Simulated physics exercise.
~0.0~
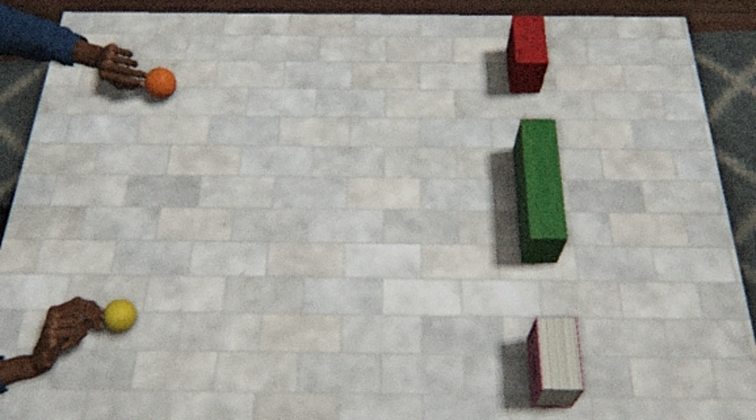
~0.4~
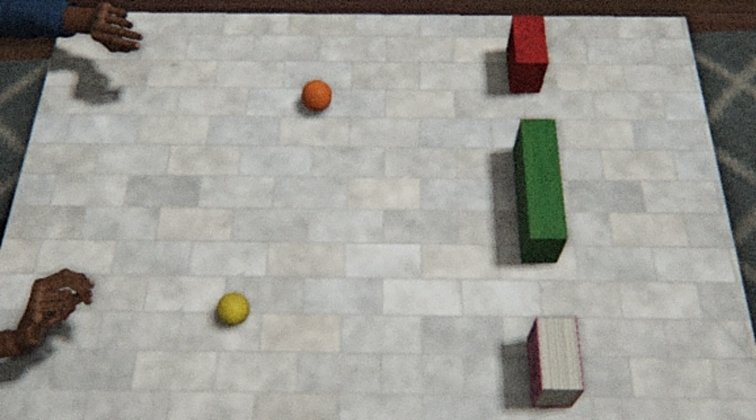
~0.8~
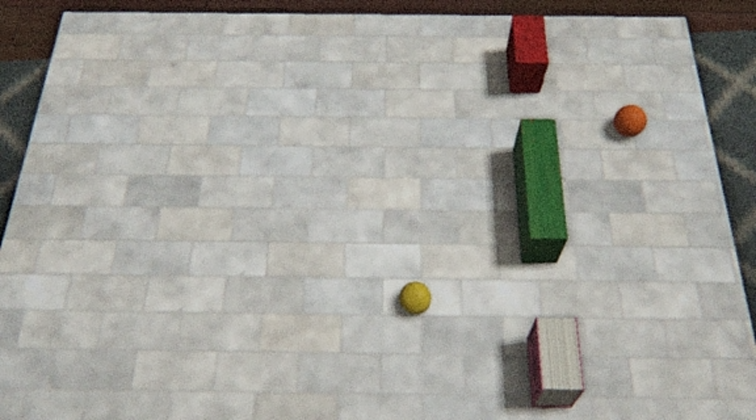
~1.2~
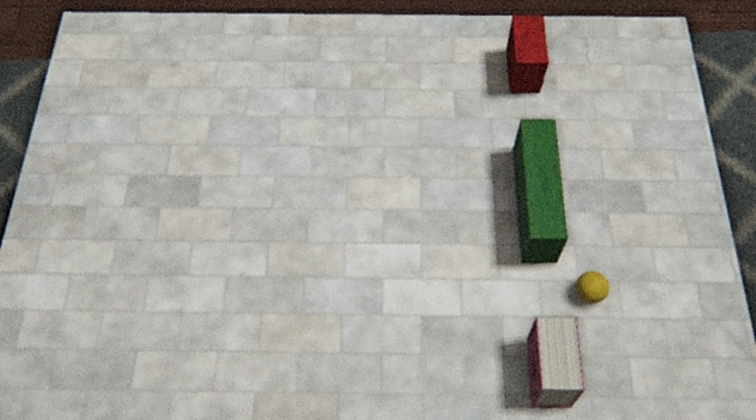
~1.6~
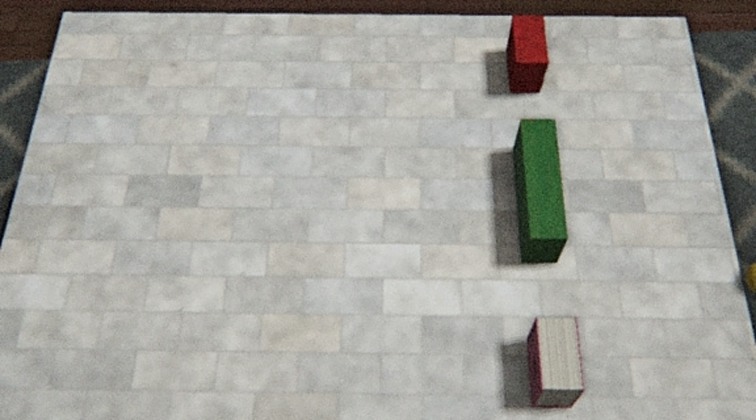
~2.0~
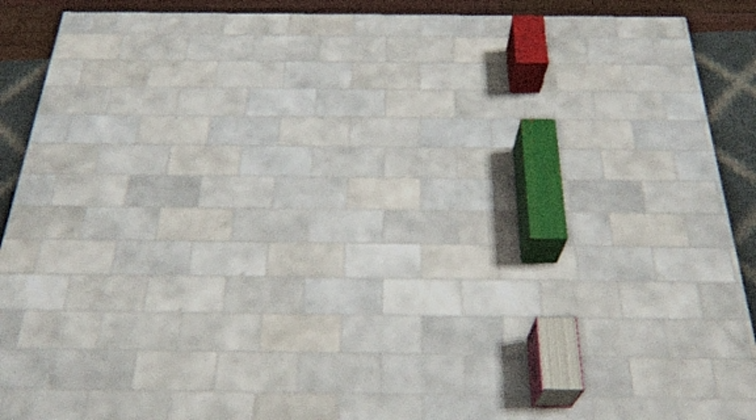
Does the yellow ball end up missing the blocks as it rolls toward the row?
Yes, the yellow ball misses the blocks and rolls through the gap between the green block and the pink and white one. The orange ball also gets through its own gap.
Orange and yellow balls roll right from two hands, pass between blocks, and leave view.
